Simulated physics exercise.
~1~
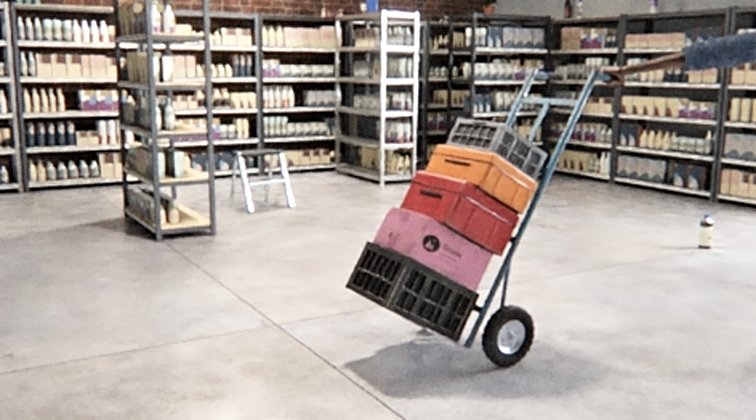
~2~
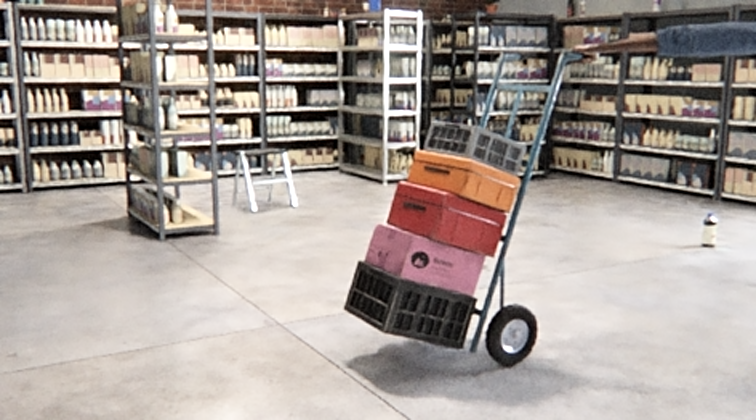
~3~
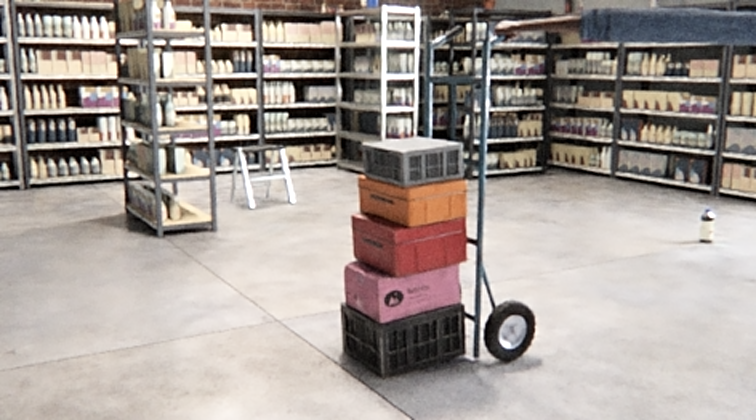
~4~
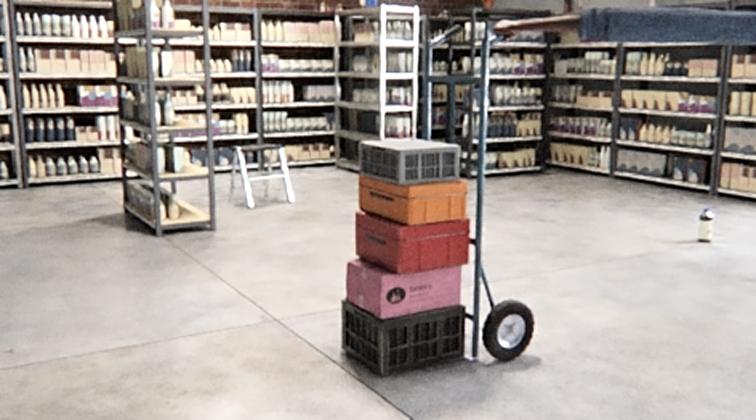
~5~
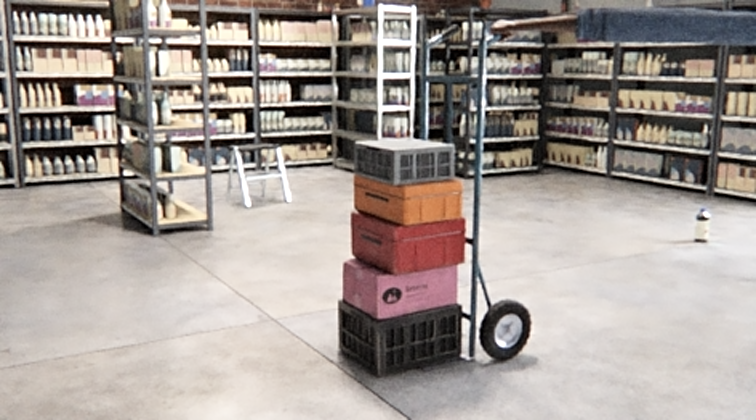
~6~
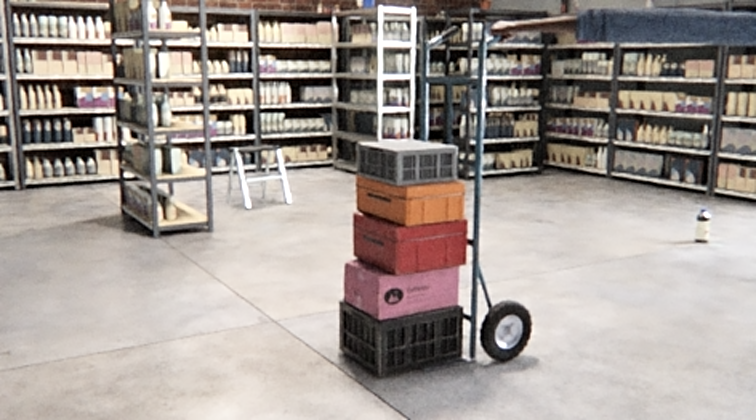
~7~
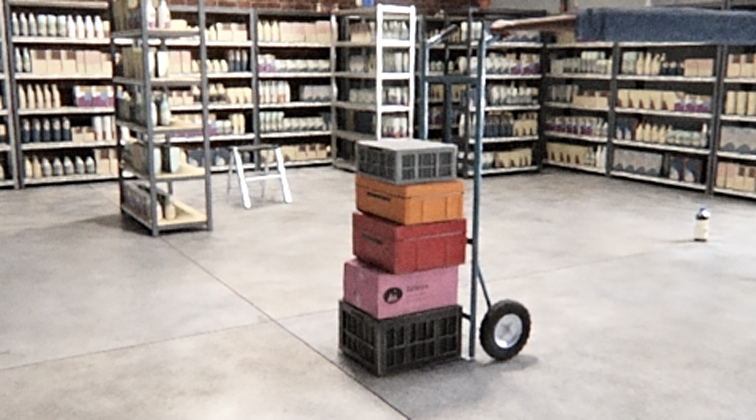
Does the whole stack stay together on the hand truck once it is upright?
Yes, the whole stack stays together. Nothing has dropped off or is lying over at the end.
